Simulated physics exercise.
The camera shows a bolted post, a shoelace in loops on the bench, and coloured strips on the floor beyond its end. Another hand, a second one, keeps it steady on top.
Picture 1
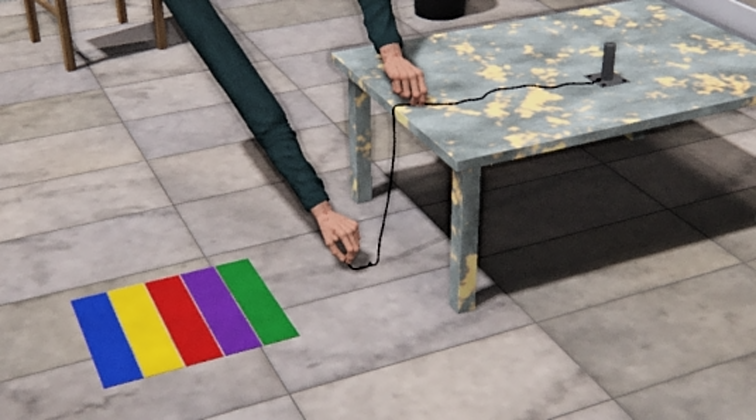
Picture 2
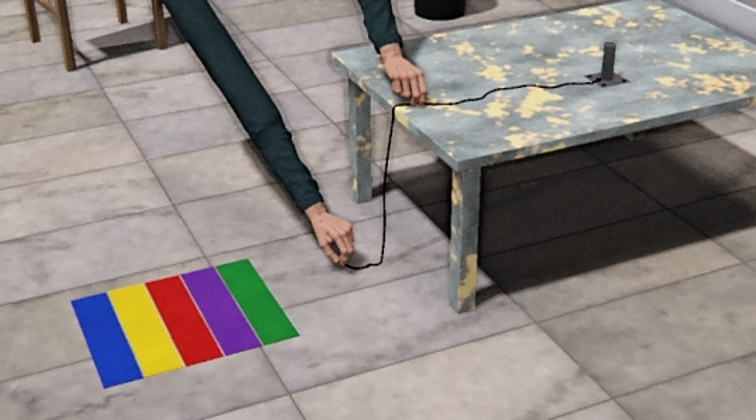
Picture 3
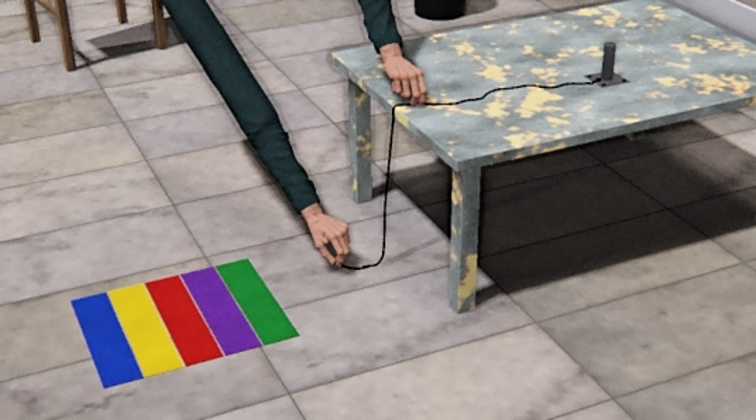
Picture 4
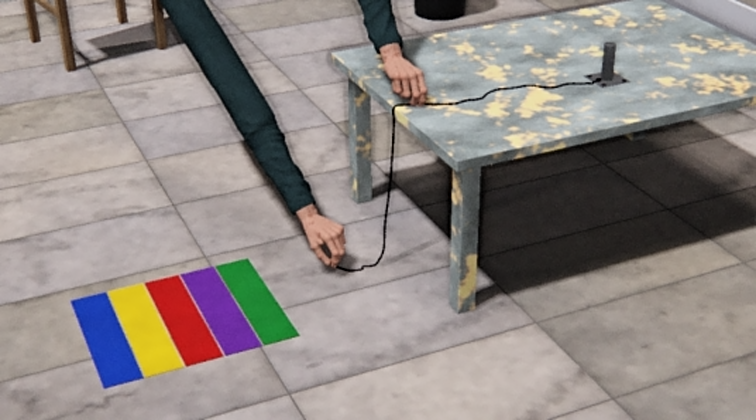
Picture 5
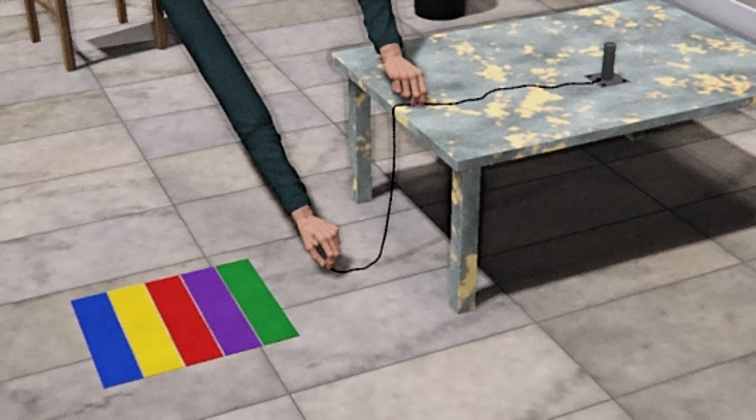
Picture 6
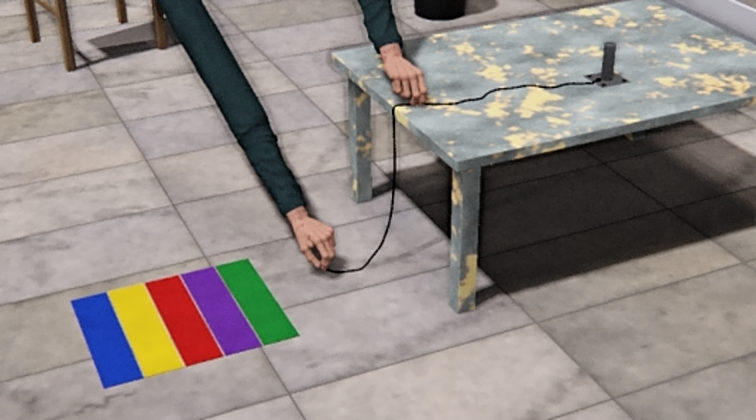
On a tiled floor beside a weathered bench, one hand draws the end of a dark shoelace slowly left, slightly nearer the coloured strips, while another hand stays on the bench top, keeping the lace steady.
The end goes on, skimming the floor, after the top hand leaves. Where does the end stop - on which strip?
On the purple strip.
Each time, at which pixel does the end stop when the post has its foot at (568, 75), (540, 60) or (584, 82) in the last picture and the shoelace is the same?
The spots are near (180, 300), (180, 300) and (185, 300).
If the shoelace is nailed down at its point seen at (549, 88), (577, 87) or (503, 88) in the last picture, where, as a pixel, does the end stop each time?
Per try (px, approx.): (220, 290); (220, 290); (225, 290).
Soon after, end near (291, 273); short of the strips.
Then, end near (244, 285); over green.
At full stretch, end near (215, 292); over purple. It halts on the purple strip.
